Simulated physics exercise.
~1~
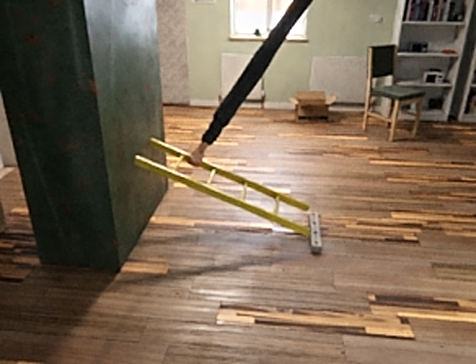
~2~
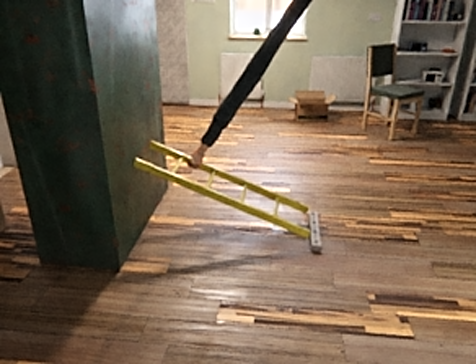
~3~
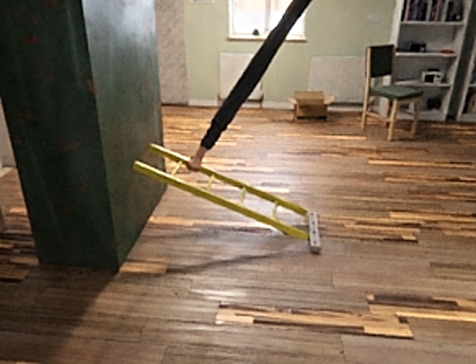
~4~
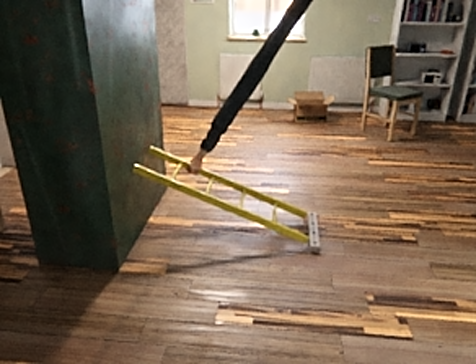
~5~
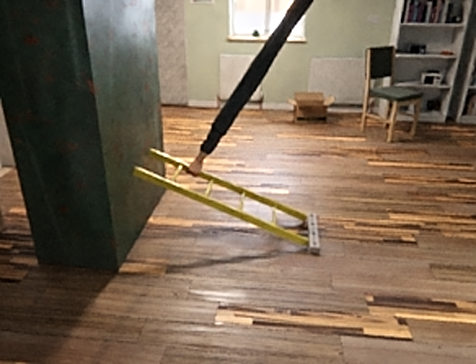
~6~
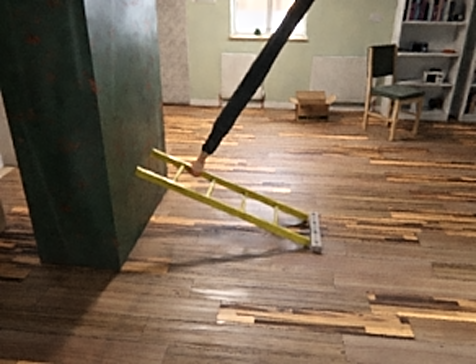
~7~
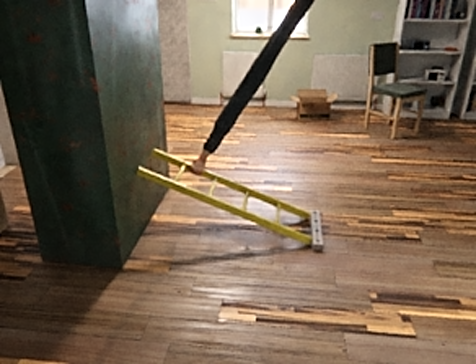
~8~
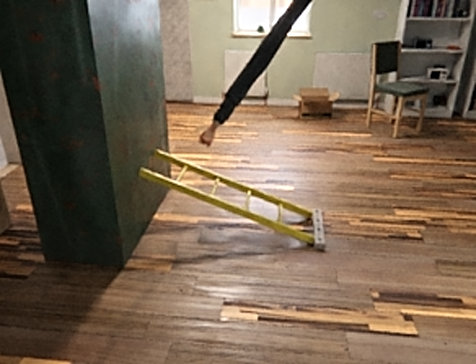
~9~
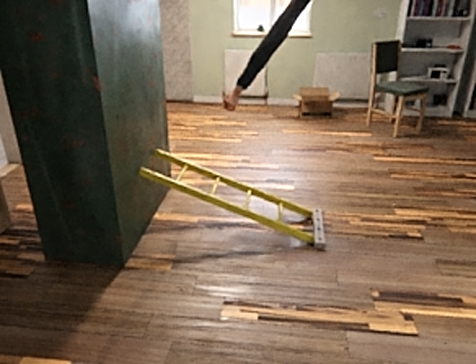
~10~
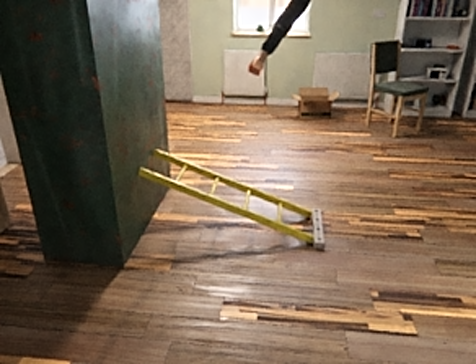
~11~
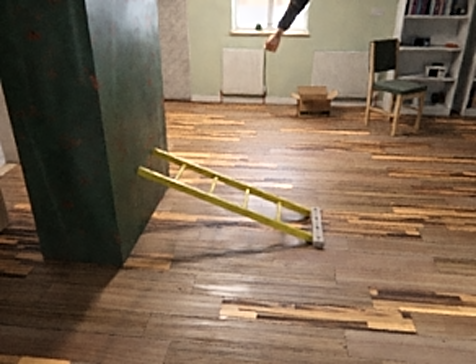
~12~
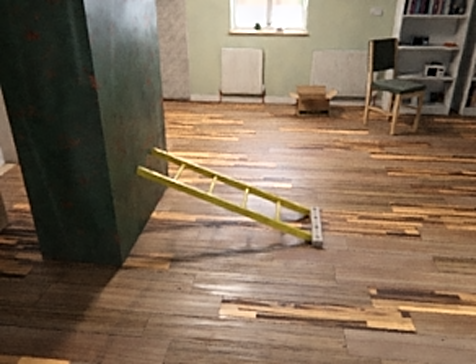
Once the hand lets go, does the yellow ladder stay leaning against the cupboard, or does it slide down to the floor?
The yellow ladder stays up. It keeps leaning against the cupboard after the hand has gone.
